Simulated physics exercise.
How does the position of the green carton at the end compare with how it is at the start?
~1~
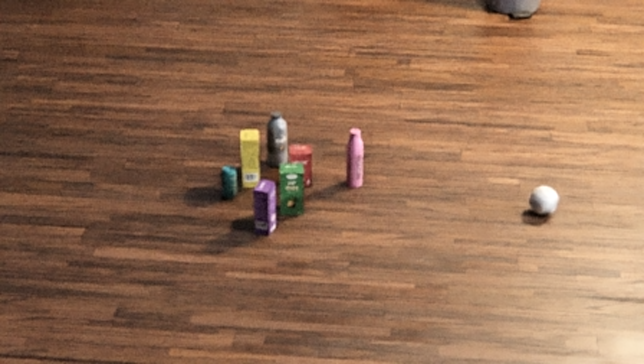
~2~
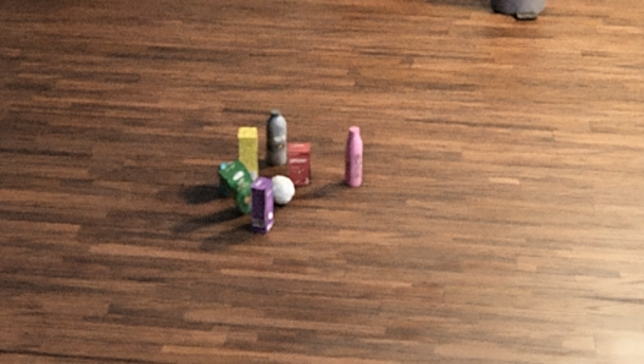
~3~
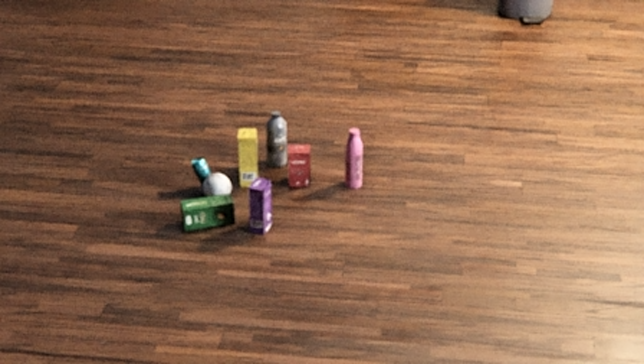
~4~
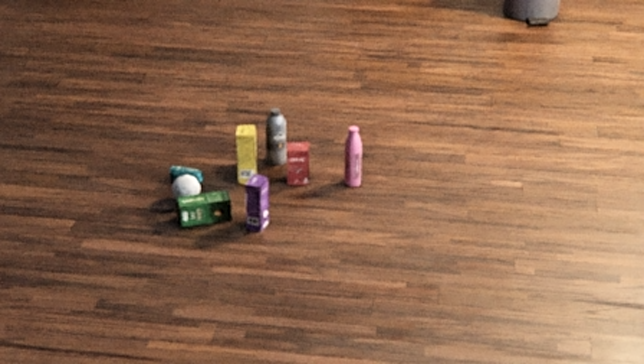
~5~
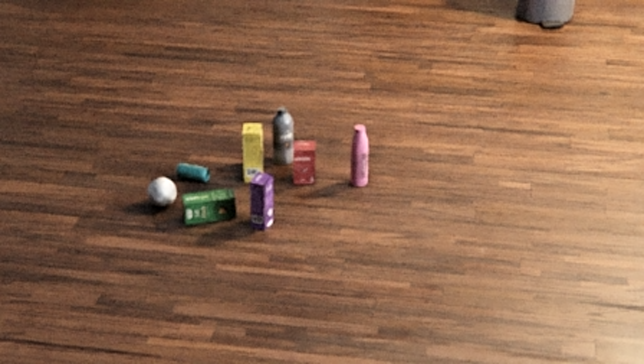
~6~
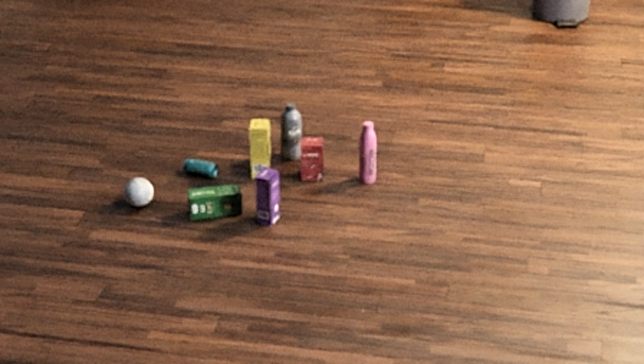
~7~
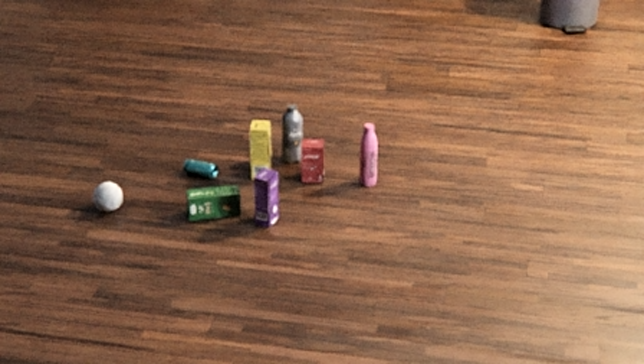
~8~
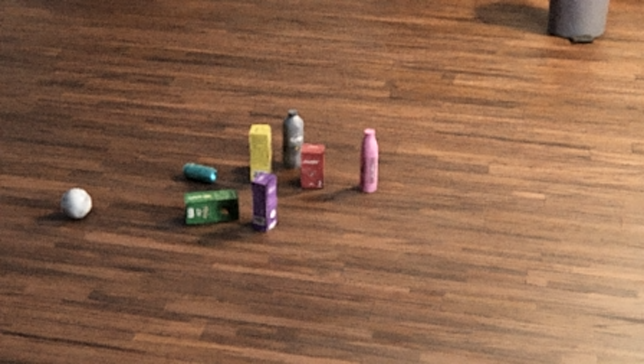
The green carton stands upright at the start, but at the end it is lying on its side on the floor.
On a wooden floor, a white ball rolls left into a group of cartons and bottles, knocking over a green carton and then a turquoise can, and rolls on to the far left while the other items stay standing.
